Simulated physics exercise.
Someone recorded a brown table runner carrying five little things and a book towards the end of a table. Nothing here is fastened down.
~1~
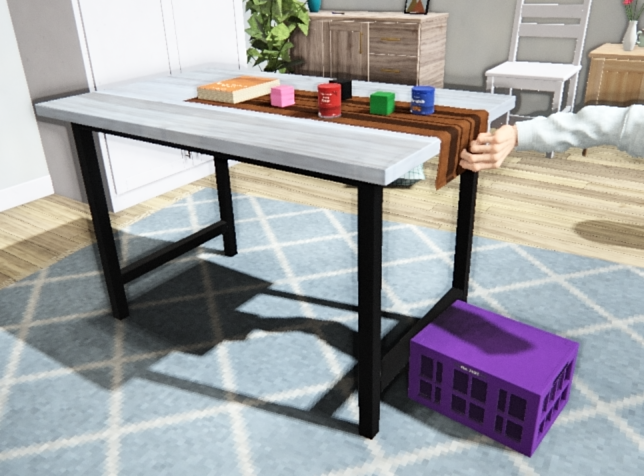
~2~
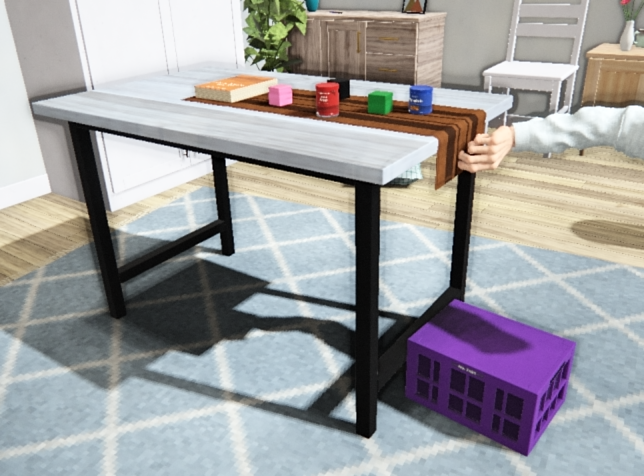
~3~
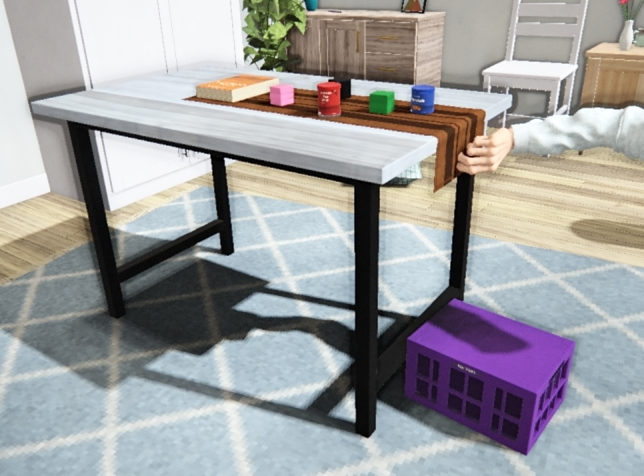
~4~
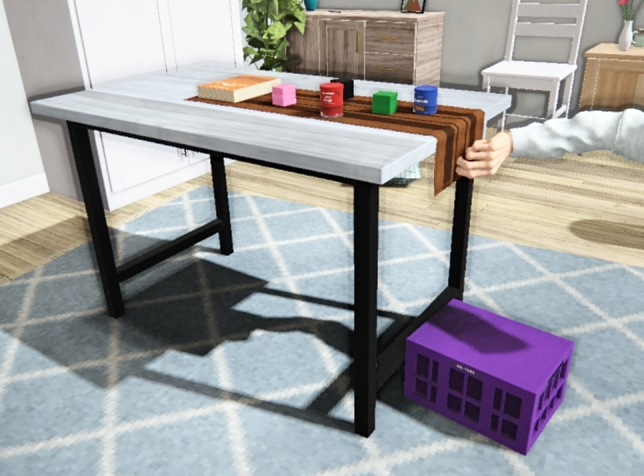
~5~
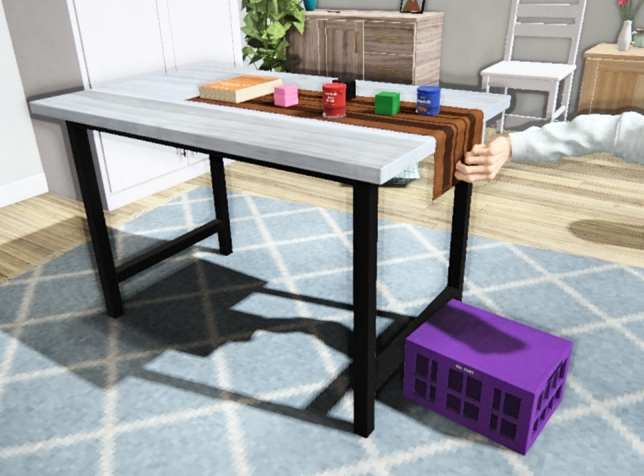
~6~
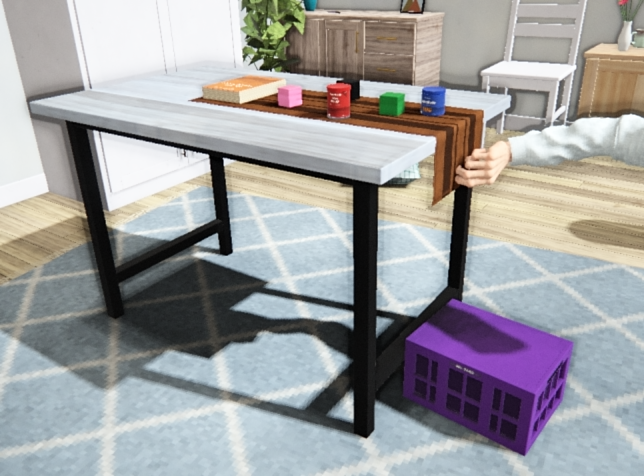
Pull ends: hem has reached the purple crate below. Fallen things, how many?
The total lost is four.
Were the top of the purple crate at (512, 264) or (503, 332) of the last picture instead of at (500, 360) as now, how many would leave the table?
Over the edge: 1, then 3.
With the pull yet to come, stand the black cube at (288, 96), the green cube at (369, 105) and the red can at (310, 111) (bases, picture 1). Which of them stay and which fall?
Of these three, the black cube rides it out, the green cube takes a tumble, the red can takes a tumble.
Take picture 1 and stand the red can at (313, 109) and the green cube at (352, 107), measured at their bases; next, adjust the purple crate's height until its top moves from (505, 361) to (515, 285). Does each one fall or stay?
As for the red can, it holds its spot; as for the green cube, it holds its spot.
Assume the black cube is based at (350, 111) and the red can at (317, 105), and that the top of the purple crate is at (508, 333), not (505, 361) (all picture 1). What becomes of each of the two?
So the black cube leaves, and the red can stays there.
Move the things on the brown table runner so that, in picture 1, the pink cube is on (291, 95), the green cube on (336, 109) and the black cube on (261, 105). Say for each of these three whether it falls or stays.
The pink cube ends up still aboard, the green cube ends up knocked off, the black cube ends up still aboard.
Soon after, hem near (455, 239); blue pot gone.
Then, hem near (454, 275); blue pot and green cube gone.
Further on, hem on the crate; blue pot, green cube, red can and black cube gone.
At rest, hem on the crate; blue pot, green cube, red can and black cube gone. Over the edge go four.
